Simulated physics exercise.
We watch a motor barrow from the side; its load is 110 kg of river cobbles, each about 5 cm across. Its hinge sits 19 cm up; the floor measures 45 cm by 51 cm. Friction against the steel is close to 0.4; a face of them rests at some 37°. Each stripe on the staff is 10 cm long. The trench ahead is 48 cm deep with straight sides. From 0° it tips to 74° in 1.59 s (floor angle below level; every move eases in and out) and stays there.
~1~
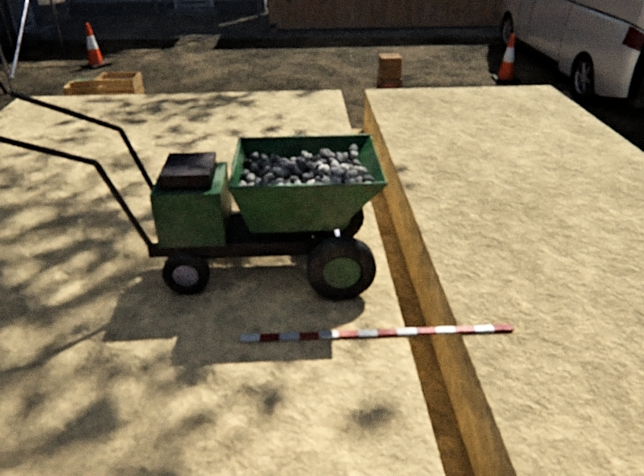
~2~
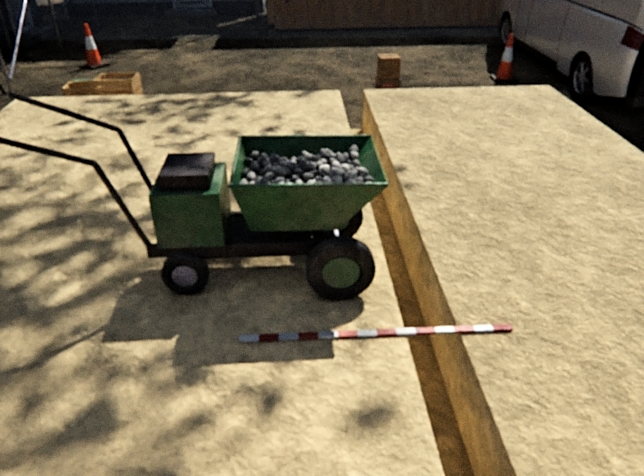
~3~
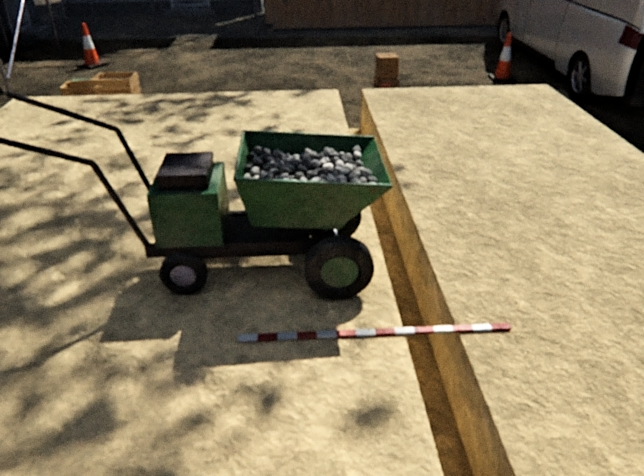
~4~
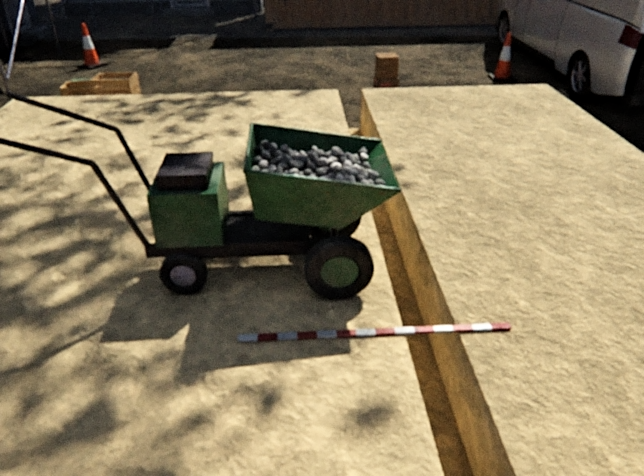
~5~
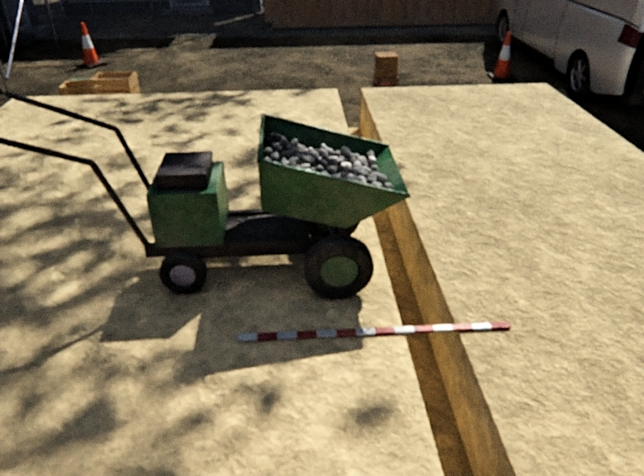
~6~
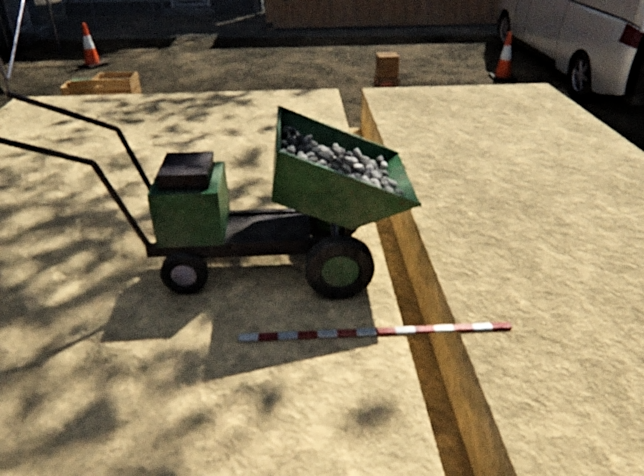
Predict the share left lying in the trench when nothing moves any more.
Some 13 per cent of it.
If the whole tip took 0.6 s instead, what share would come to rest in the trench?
In that case some 10 per cent.
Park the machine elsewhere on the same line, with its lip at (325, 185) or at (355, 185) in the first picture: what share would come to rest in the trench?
About 100 and 65 per cent.
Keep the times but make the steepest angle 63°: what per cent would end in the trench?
In that case some 30 per cent.
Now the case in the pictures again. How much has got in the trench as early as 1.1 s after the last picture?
About 0 per cent by then.
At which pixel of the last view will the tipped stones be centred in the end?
Around (466, 259).
Then, 0.6 s after the last picture the floor is at 62°, 100 % in the skip; the foremost stones are at (437, 225).
Then, 1.1 s after the last picture the floor is at 74°, 48 % in the skip, 1 % in the trench, 51 % past the trench; the foremost stones are at (527, 254).
Then, 1.4 s after the last picture the floor is at 74°, 20 % in the skip, 6 % in the trench, 74 % past the trench; the foremost stones are at (584, 257).
Then, 3.4 s after the last picture the floor is at 74°, 11 % in the skip, 13 % in the trench, 76 % past the trench; the foremost stones are at (610, 256).
